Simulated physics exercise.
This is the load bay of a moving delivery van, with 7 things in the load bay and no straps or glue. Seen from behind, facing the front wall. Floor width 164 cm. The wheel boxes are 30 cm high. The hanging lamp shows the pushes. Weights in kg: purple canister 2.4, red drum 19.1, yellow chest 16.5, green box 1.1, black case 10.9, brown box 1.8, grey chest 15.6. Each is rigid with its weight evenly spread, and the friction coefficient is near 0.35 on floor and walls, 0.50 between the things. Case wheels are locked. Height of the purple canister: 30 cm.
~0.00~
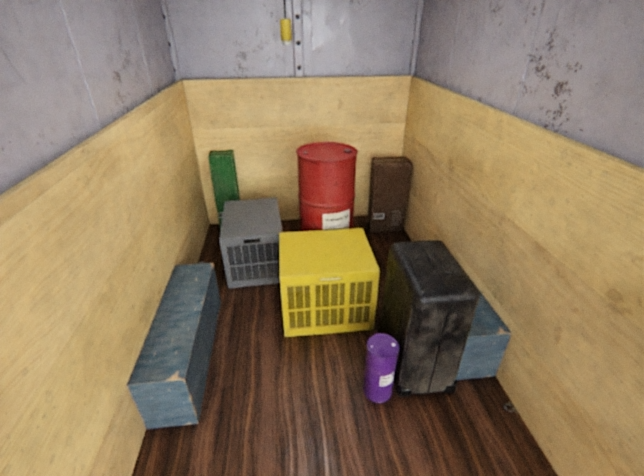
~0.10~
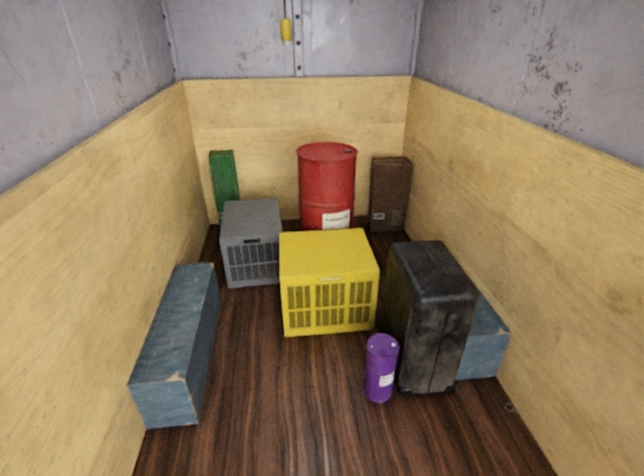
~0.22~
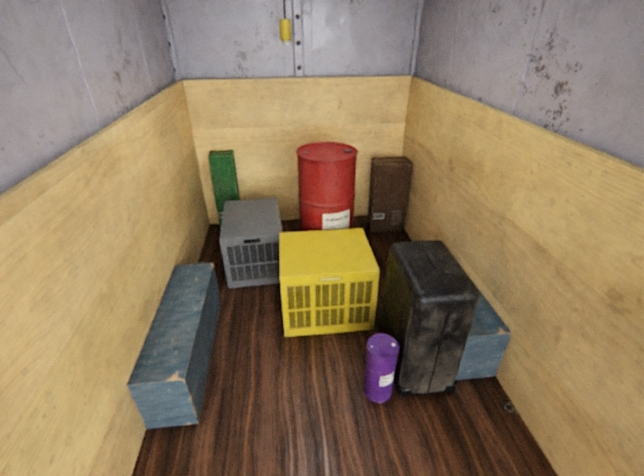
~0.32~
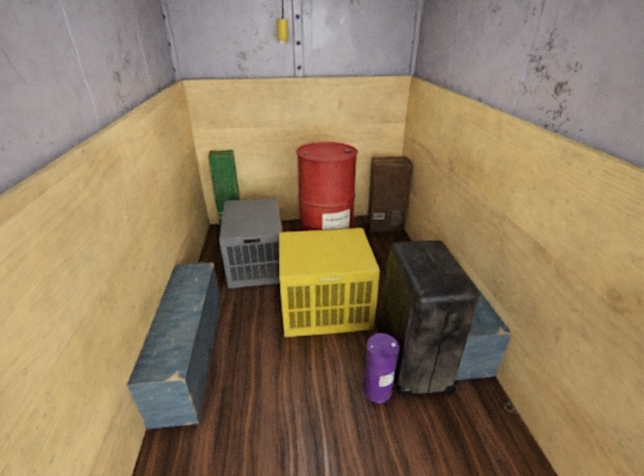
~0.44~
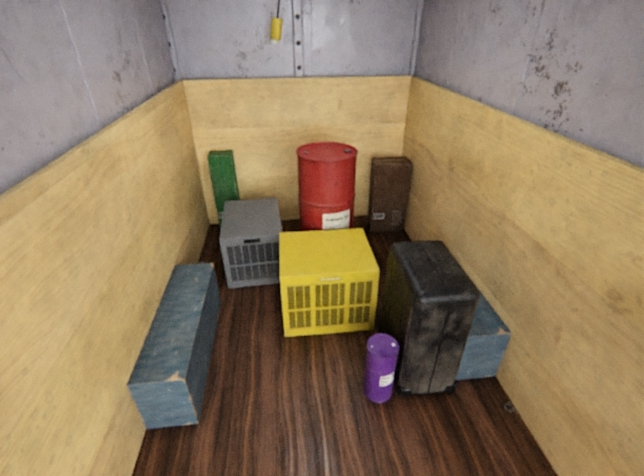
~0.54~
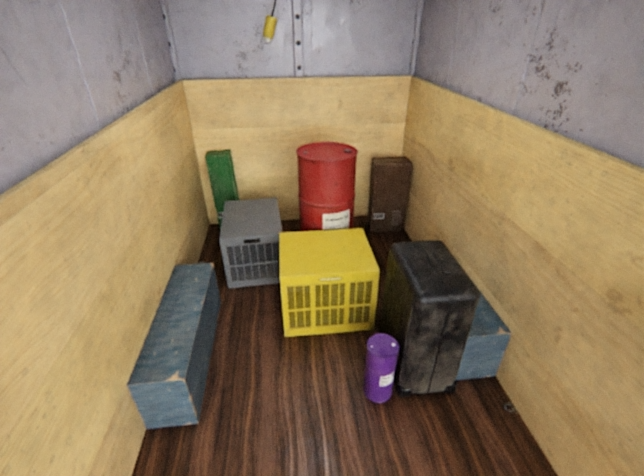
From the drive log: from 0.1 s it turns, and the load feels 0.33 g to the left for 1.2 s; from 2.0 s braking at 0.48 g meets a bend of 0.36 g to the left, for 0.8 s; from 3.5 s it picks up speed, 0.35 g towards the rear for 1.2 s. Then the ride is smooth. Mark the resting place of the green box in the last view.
Look near (221, 193).
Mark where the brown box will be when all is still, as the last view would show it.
Near (382, 247).
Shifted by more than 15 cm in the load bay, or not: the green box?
The green box holds its spot.
Around 2.54 s, load feels 0.48 g forwards, 0.36 g left; green box at 6° to upright near (217, 191); brown box shifted 15 cm; black case shifted 15 cm.
Around 2.74 s, load feels 0.12 g forwards, 0.09 g left; green box at 5° to upright near (217, 192); purple canister at 6° to upright; red drum at 3° to upright.
Around 4.24 s, load feels 0.35 g backwards; green box shifted 6 cm near (220, 193); purple canister on its side; brown box at 26° to upright.
Finally (6.2 s), on their side or leaning hard in the load bay, purple canister and brown box; not toppled but over 15 cm from the start, red drum, yellow chest, black case and grey chest; the last one still in place (within 15 cm). In the last view, green box near (221, 193).
